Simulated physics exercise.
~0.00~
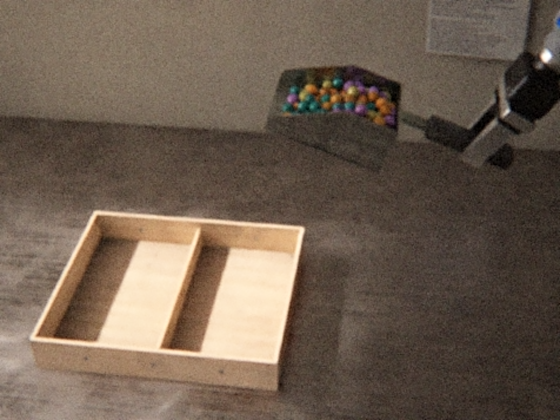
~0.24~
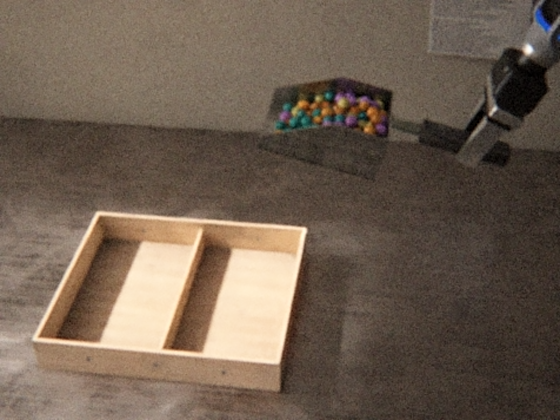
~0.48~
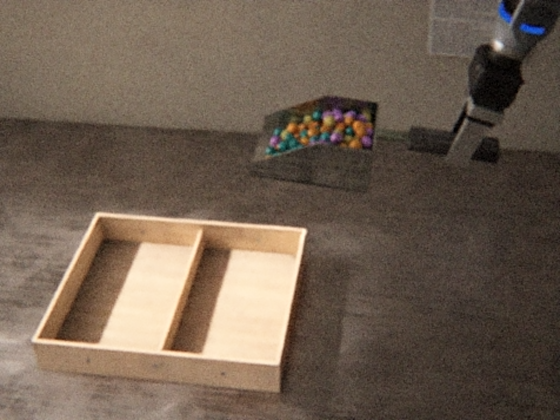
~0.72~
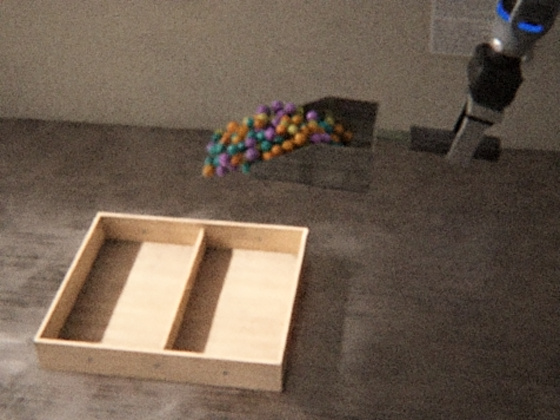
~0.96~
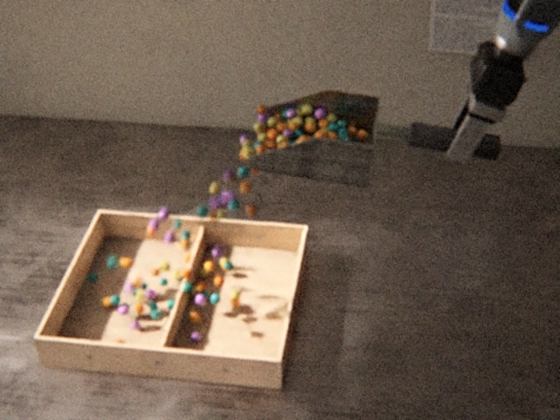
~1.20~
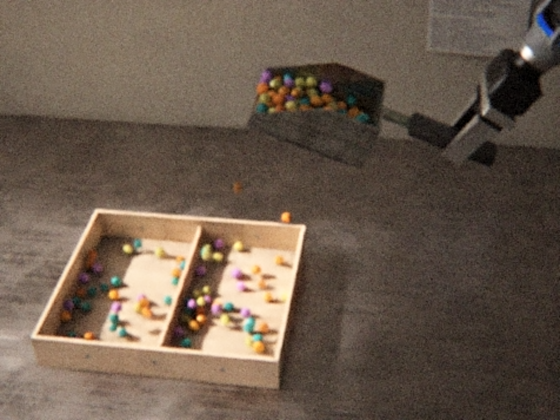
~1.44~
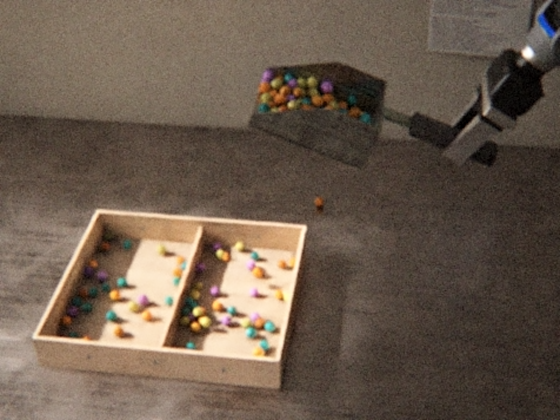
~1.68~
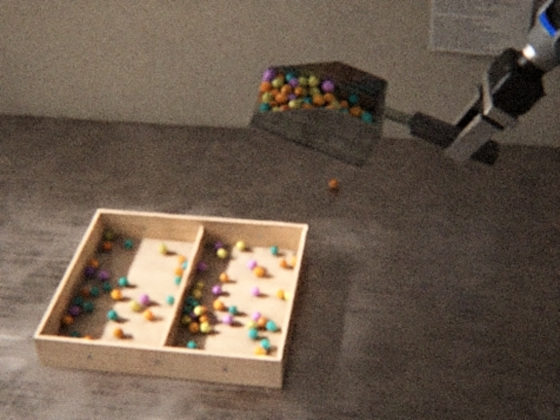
A dark, scuffed tabletop against a pale wall is seen from above at an angle, through a slightly swaying camera. A pale wooden tray with two compartments sits at the lower left, while a robot arm at the upper right holds a clear scoop heaped with small round sweets in orange, purple, green and yellow. The arm moves the scoop left and down, tipping it forward. Sweets slide out over its open edge and scatter into both compartments. The scoop tilts back and stays still, many sweets remaining inside, while one stray lies on the table beyond the tray.
